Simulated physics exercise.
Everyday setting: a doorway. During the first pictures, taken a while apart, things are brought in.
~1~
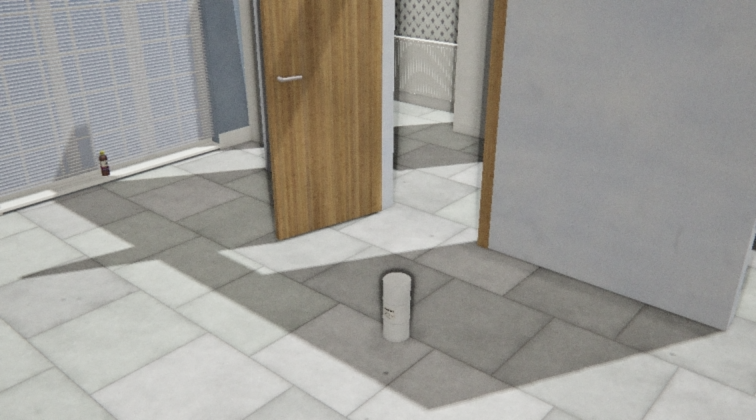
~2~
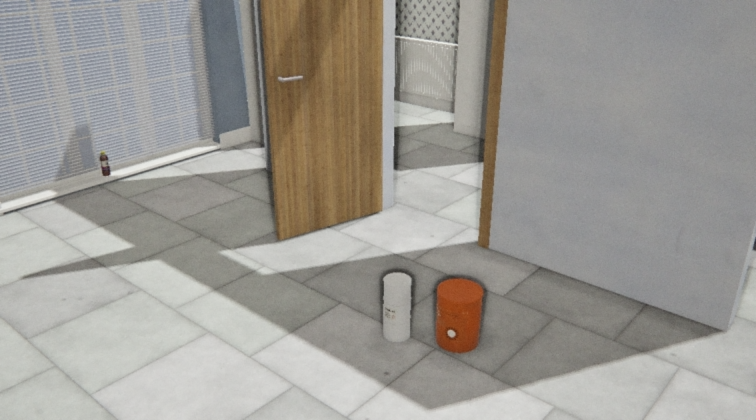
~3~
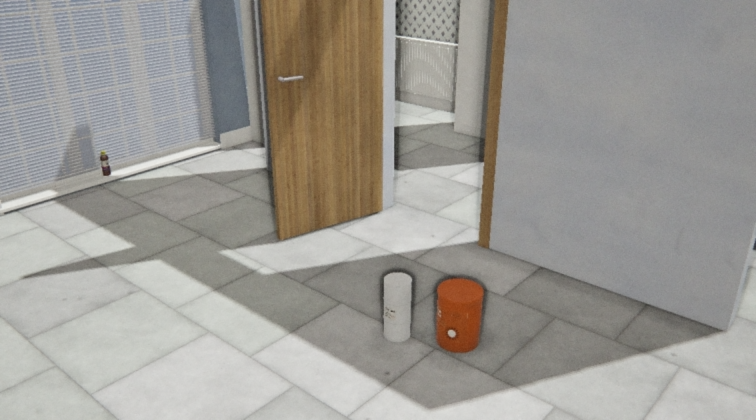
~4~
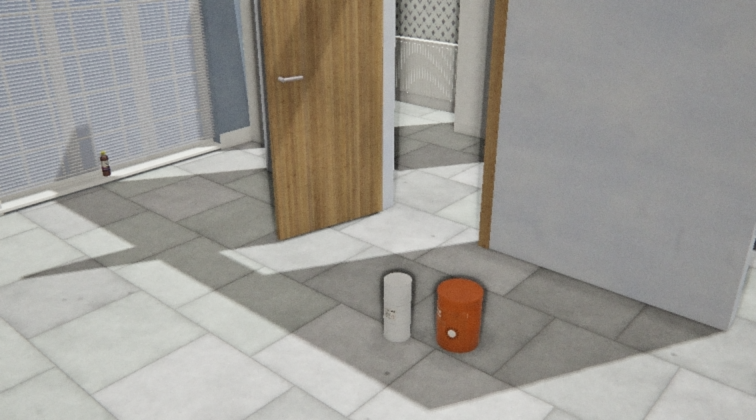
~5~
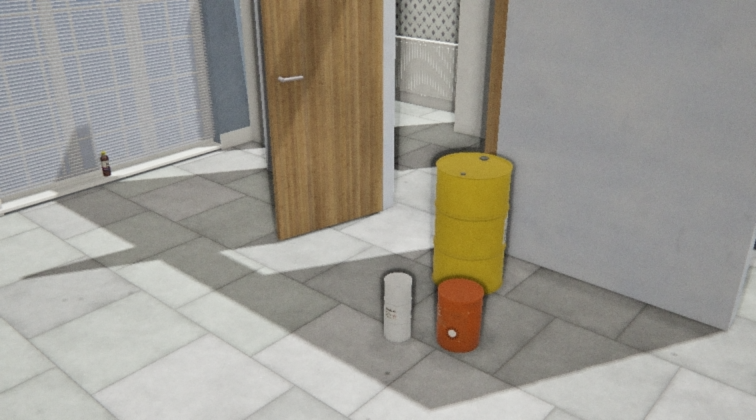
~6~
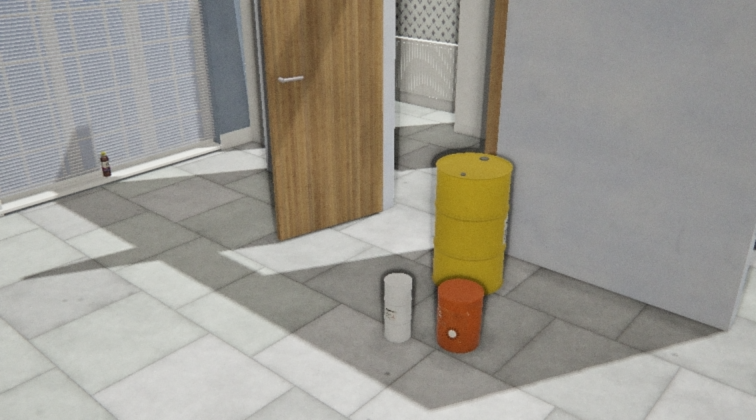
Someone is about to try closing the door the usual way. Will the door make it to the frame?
Looks like the door swings all the way to the frame.
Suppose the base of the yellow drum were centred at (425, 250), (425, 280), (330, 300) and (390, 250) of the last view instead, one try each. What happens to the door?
Well, the first time the door halts partway, the second time it completes its swing, the third time it completes its swing, and the fourth time it halts partway.
Then, 0.60 s on from there, door 80° open.
Then, 1.00 s on from there, door 47° open.
Then, 1.30 s on from there, door 19° open.
In the end, door 0° open; all 3 unmoved. At the end, from the last picture's camera, yellow drum near (471, 224).
